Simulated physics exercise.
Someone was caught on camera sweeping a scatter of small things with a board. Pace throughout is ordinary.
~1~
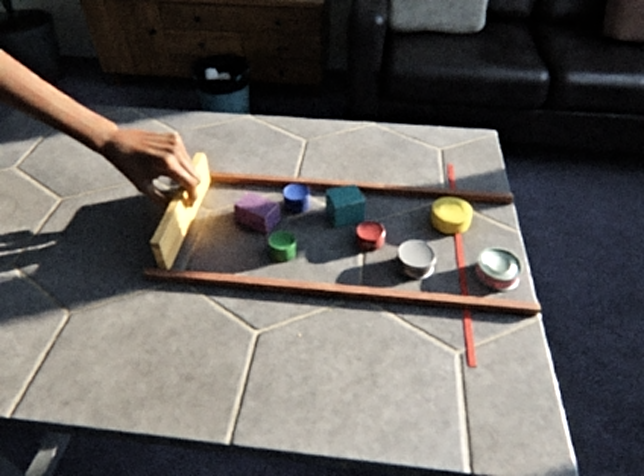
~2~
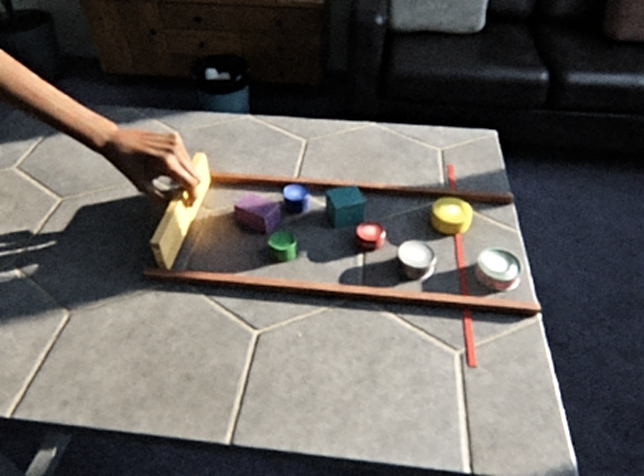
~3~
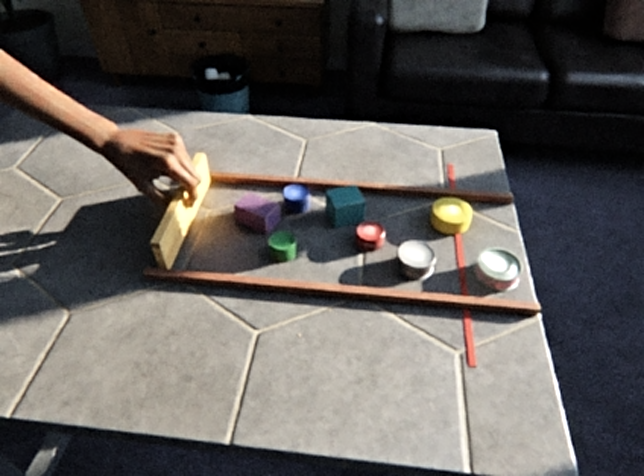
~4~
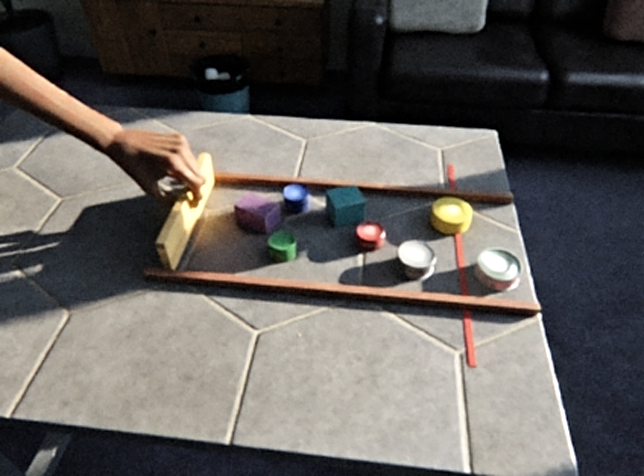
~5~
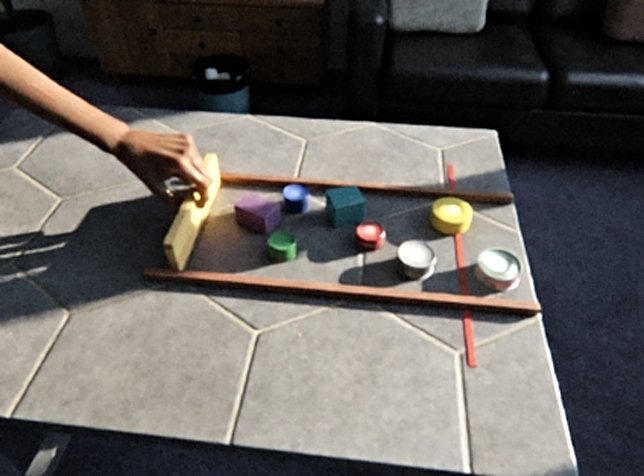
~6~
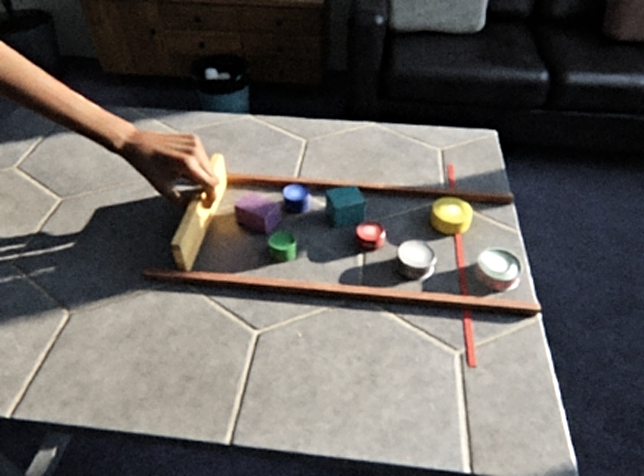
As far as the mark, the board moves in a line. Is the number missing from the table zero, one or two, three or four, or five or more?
It is one or two.
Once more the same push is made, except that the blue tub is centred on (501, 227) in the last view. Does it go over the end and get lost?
Well, this time it drops away.
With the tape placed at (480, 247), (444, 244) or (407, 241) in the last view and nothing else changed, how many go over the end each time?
The counts would be 2, 0 and 0.
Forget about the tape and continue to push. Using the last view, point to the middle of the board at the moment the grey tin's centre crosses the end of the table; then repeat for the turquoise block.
Roughly (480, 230); for the second one, roughly (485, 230).
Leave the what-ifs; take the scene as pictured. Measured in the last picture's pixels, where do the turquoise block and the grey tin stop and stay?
You'll find the turquoise block at roughly (499, 205) and the grey tin at roughly (511, 276).
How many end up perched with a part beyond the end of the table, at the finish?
0 of them.
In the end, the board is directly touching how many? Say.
The answer is 4.
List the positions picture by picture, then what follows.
In the first picture, pink pot (498, 269); yellow lid (451, 215); grey tin (416, 260); board (183, 208); tape (459, 245).
In the second picture, yellow lid (451, 216); red tub (370, 237).
In the third picture, grey tin (416, 260); turquoise block (345, 206).
In the fourth picture, pink pot (498, 269); green tub (283, 247).
In the fifth picture, yellow lid (451, 216); blue tub (297, 199).
In the sixth picture, pink pot (498, 269); yellow lid (451, 216); grey tin (416, 260); board (202, 210); tape (459, 245).
Soon after, none off yet; pink pot at rest near (498, 269); yellow lid at rest near (451, 216); grey tin at rest near (416, 260).
In the end, the number that fall off is one or two; gone, yellow lid and pink pot.
